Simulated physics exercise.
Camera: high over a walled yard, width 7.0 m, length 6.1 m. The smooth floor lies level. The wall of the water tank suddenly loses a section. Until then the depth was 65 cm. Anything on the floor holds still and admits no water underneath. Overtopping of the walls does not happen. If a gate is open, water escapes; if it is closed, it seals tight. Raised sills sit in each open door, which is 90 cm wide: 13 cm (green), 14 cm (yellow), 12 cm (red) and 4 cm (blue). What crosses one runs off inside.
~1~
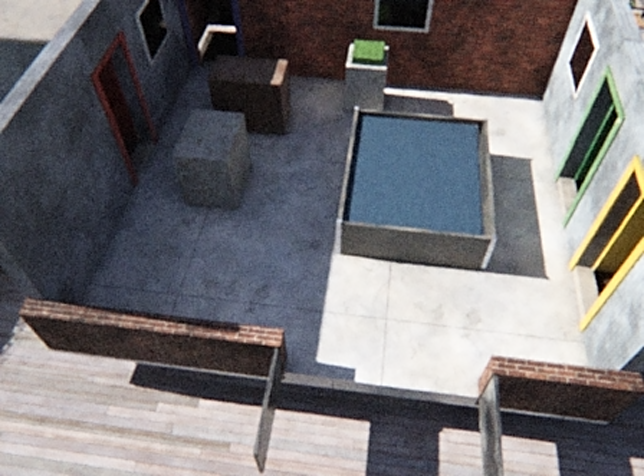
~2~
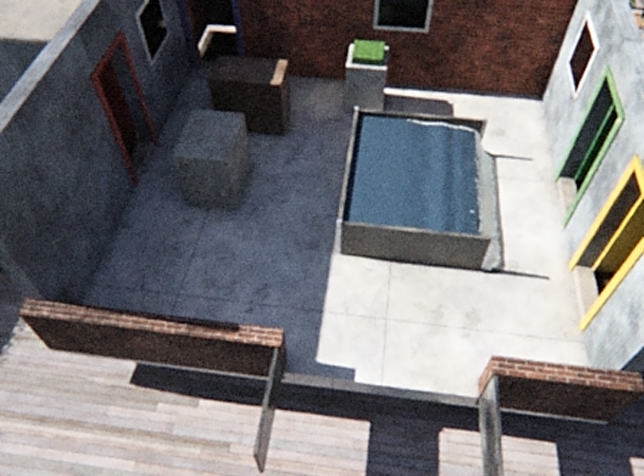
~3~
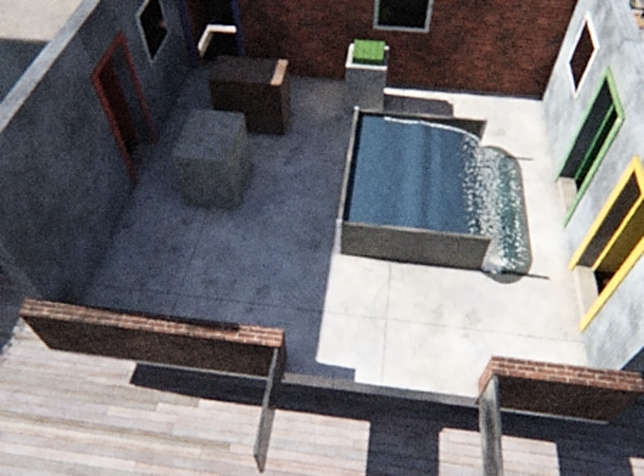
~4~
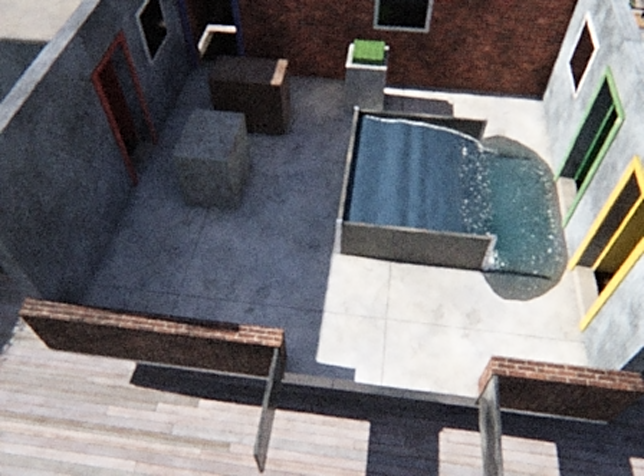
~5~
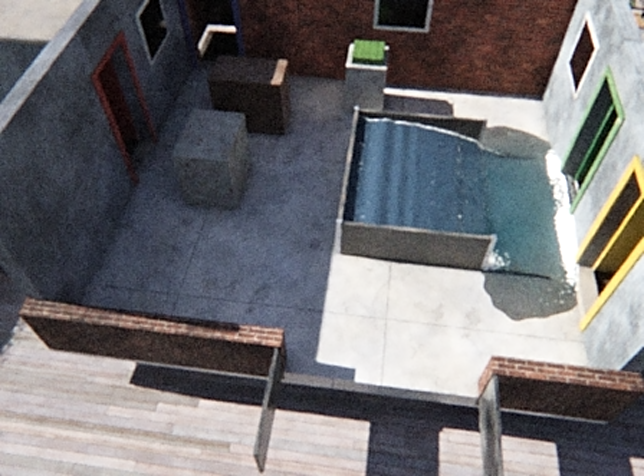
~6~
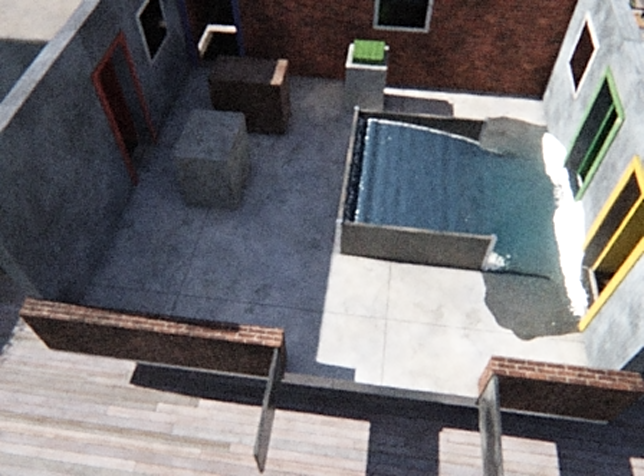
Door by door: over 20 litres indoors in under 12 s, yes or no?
Green door: Yes, yellow door: Yes, red door: No, blue door: Yes.
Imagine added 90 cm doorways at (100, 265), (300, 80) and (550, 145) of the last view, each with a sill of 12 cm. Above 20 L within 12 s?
Less, less, more.
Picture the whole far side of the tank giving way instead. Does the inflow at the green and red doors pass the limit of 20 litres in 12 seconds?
Green: Within the limit; red: Within the limit.
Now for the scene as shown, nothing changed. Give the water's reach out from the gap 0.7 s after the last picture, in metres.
That comes to near 3.4 m out.
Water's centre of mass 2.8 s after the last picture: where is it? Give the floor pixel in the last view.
It lies at roughly (474, 206) in pixels.
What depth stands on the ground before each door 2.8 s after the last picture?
Door by door, in cm: Green reads 20, yellow reads 16, red reads 0, blue reads 0.
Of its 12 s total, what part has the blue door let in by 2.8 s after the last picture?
Fraction in by then: Around 0 per cent.
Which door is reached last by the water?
The final one is the red door.
Then, 0.7 s after the last picture water covers 20 % of the floor and is deepest (47 cm) near (561, 212); green door 47 cm at the sill, 192 L in, yellow door 27 cm at the sill, 19 L in, red door not reached, blue door not reached.
Then, 1.5 s after the last picture water covers 25 % of the floor and is deepest (39 cm) near (593, 394); green door 38 cm at the sill, 386 L in, yellow door 25 cm at the sill, 64 L in, red door not reached, blue door not reached.
Then, 2.8 s after the last picture water covers 50 % of the floor and is deepest (28 cm) near (543, 106); green door 20 cm at the sill, 506 L in, yellow door 16 cm at the sill, 95 L in, red door not reached, blue door not reached.
Then, 6.3 s after the last picture water covers 90 % of the floor and is deepest (13 cm) near (392, 100); green door 11 cm at the sill, 520 L in, yellow door 9 cm at the sill, 99 L in, red door 5 cm at the sill, 0 L in, blue door 7 cm at the sill, 4 L in.
Then, 11.3 s after the last picture water covers 100 % of the floor and is deepest (8 cm) near (392, 100); green door 6 cm at the sill, 521 L in, yellow door 6 cm at the sill, 99 L in, red door 8 cm at the sill, 0 L in, blue door 6 cm at the sill, 37 L in.
